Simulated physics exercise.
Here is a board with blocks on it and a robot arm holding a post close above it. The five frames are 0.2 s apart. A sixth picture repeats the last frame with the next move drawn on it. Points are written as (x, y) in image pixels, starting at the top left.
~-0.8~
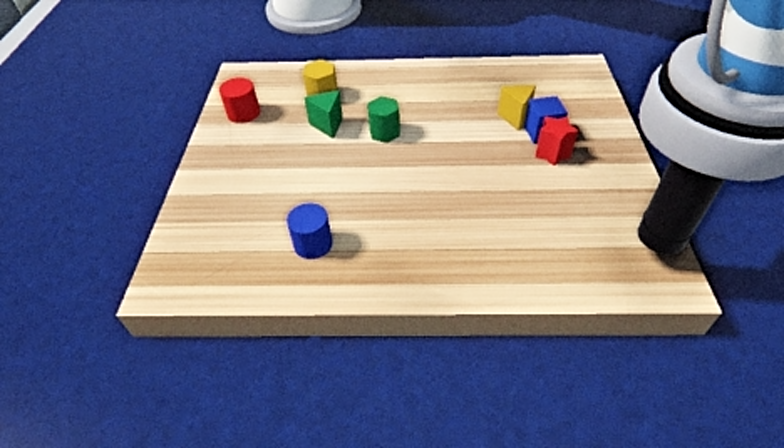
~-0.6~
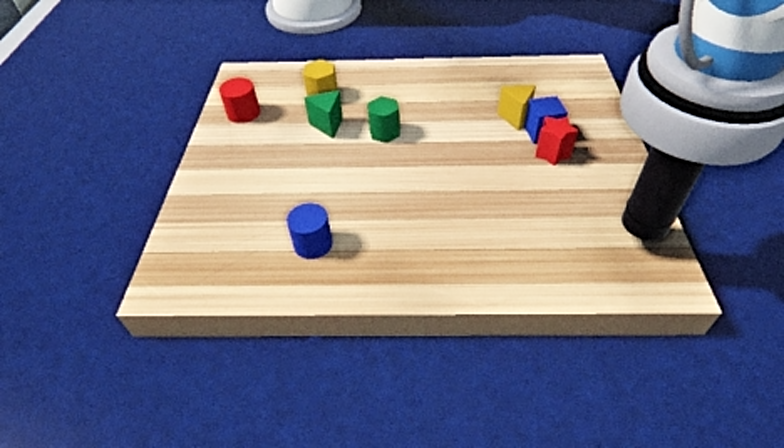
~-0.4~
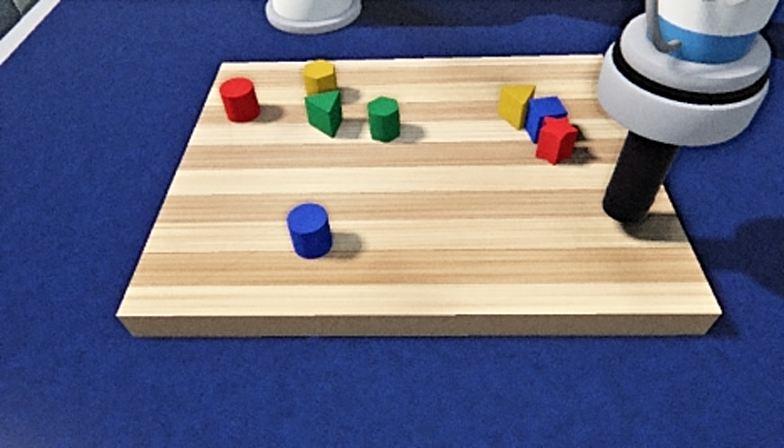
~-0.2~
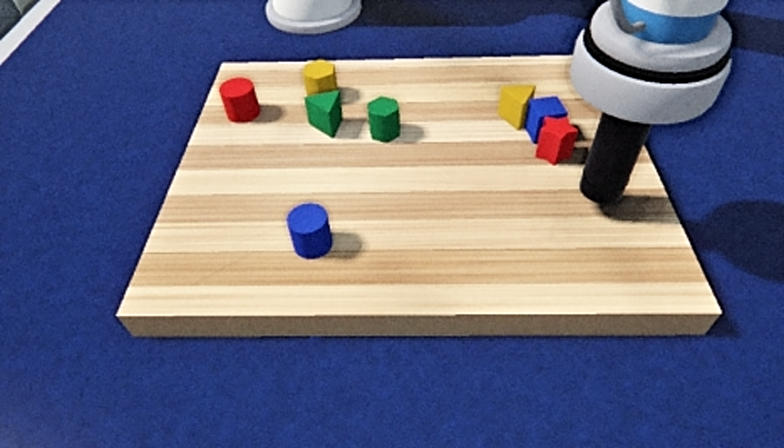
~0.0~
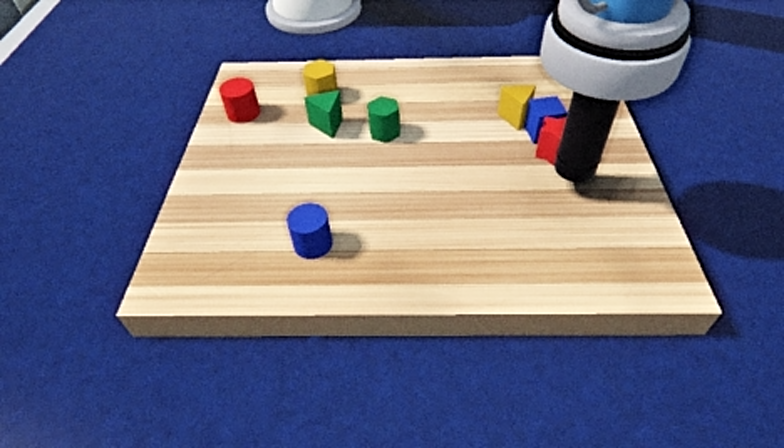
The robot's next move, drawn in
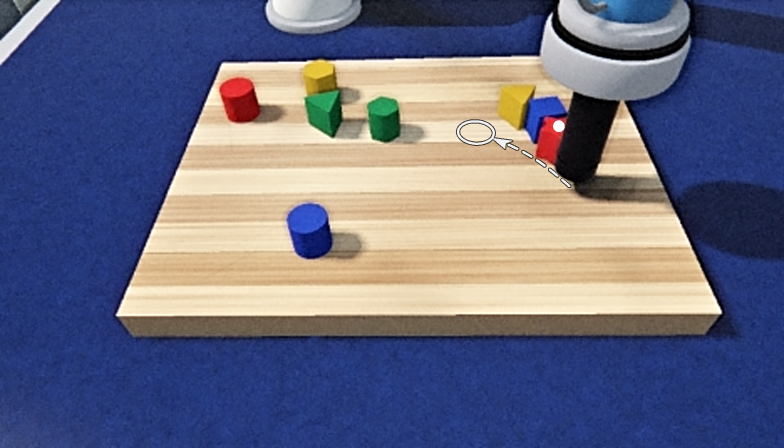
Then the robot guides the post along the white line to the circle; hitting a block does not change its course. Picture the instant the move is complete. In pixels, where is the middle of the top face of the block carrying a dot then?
Final place: (524, 100).
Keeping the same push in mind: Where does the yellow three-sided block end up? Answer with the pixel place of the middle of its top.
It will end up at (516, 81).
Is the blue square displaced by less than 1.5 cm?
No, I don't think so.
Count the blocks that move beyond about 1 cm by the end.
My forecast: 3 or more.
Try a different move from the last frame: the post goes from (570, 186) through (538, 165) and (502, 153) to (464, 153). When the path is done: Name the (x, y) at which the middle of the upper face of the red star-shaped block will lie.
I'd guess (532, 109).
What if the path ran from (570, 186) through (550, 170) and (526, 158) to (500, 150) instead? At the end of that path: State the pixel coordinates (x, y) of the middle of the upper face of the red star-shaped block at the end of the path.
The centre of its top face lies at (528, 109).
Path on the board, from (570, 186) through (526, 153) to (476, 132); the dot is on the red star-shaped block.
The first path, step by step. One third of the way, post (545, 147); blue square (546, 95), turned 30° clockwise; red star-shaped block (543, 112), turned 20° clockwise.
Two thirds of the way, post (511, 129); yellow three-sided block (516, 82); blue square (549, 88), turned 50° clockwise; red star-shaped block (528, 101), turned 65° clockwise.
At the end, post (478, 116); yellow three-sided block (516, 81); blue square (549, 88), turned 50° clockwise; red star-shaped block (524, 100), turned 80° clockwise.
